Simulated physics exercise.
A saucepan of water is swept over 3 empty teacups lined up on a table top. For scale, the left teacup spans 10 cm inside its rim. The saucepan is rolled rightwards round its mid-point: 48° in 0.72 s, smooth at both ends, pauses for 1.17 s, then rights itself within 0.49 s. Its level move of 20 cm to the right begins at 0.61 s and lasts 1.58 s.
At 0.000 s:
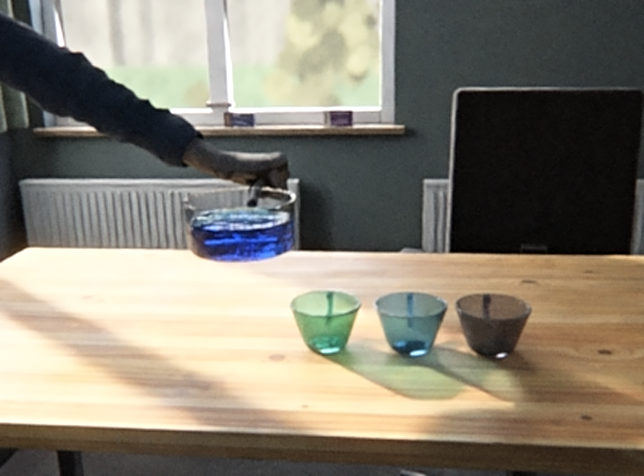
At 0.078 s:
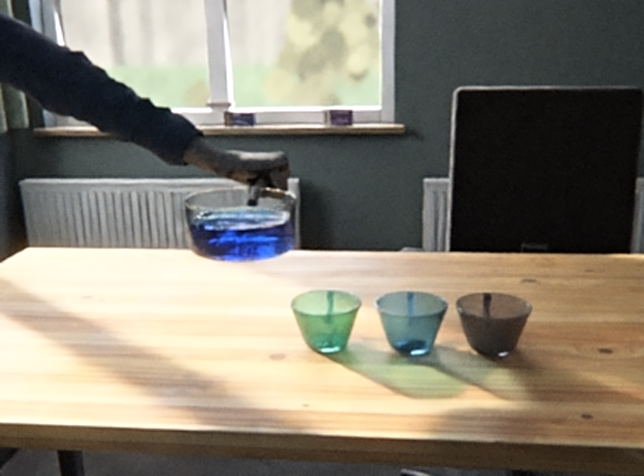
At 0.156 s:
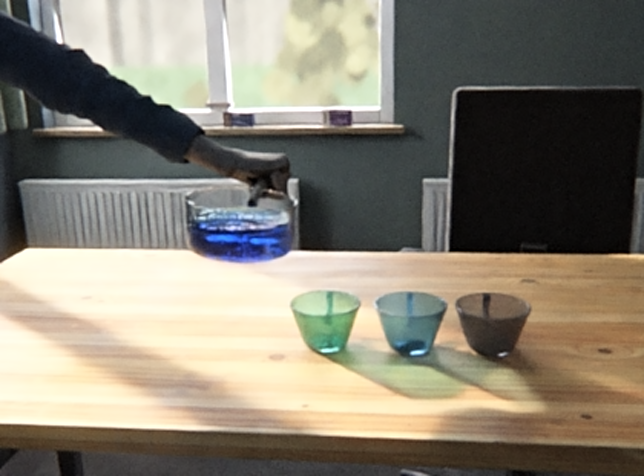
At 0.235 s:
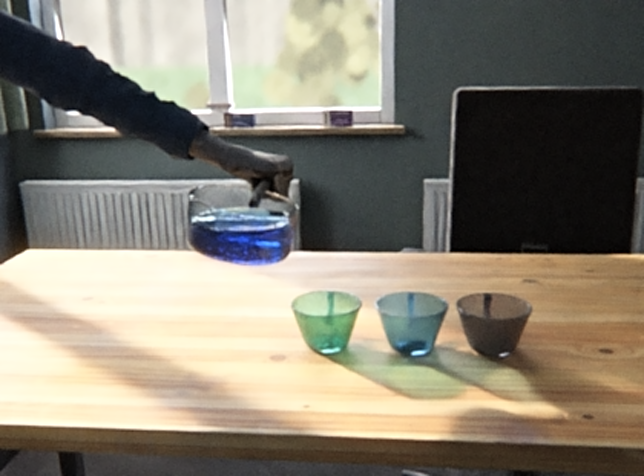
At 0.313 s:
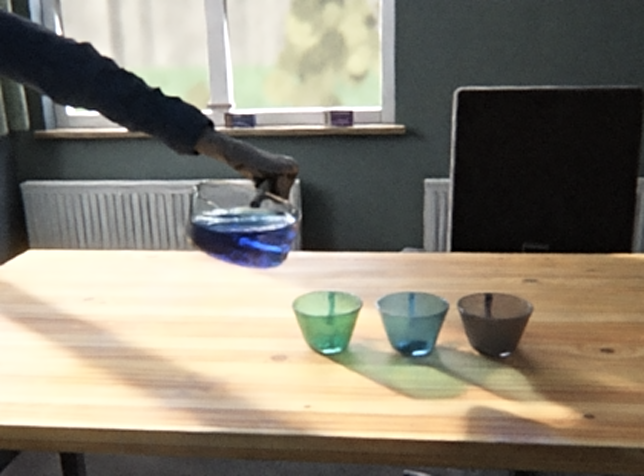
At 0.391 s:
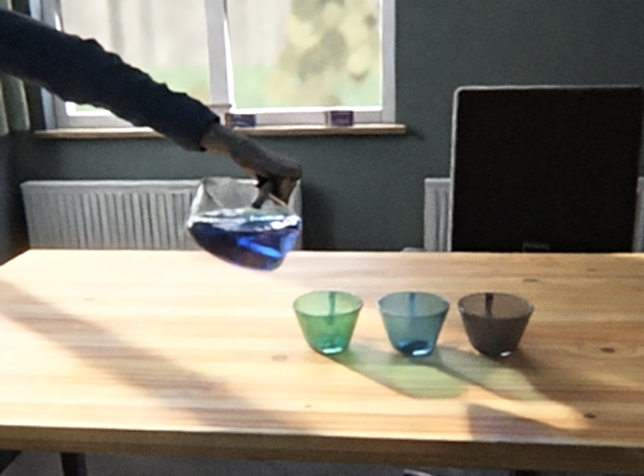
A hand held a clear glass pan of bright blue liquid above a wooden table and slowly tilted it to the right, while three small cups, green, blue and dark, sat still nearby.
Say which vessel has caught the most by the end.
The left one ends up with the most.
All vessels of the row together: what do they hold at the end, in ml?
About 240 ml.
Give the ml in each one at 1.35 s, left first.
Roughly 150 ml left, 20 ml middle, 0 ml right.
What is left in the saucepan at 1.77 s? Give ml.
Some 270 ml.
By 0.94 s the tilt is 48° and from the left they hold 140 ml, 0 ml, 0 ml, the saucepan 405 ml, and 5 ml is on the table top.
By 1.35 s the tilt is 48° and from the left they hold 155 ml, 15 ml, 0 ml, the saucepan 320 ml, and 205 ml is on the table top.
By 1.77 s the tilt is 48° and from the left they hold 155 ml, 70 ml, 0 ml, the saucepan 270 ml, and 210 ml is on the table top.
By 2.23 s the tilt is 10° and from the left they hold 155 ml, 85 ml, 0 ml, the saucepan 255 ml, and 220 ml is on the table top.
At rest from the left they hold 155 ml, 90 ml, 0 ml, the saucepan 255 ml, and 220 ml is on the table top.
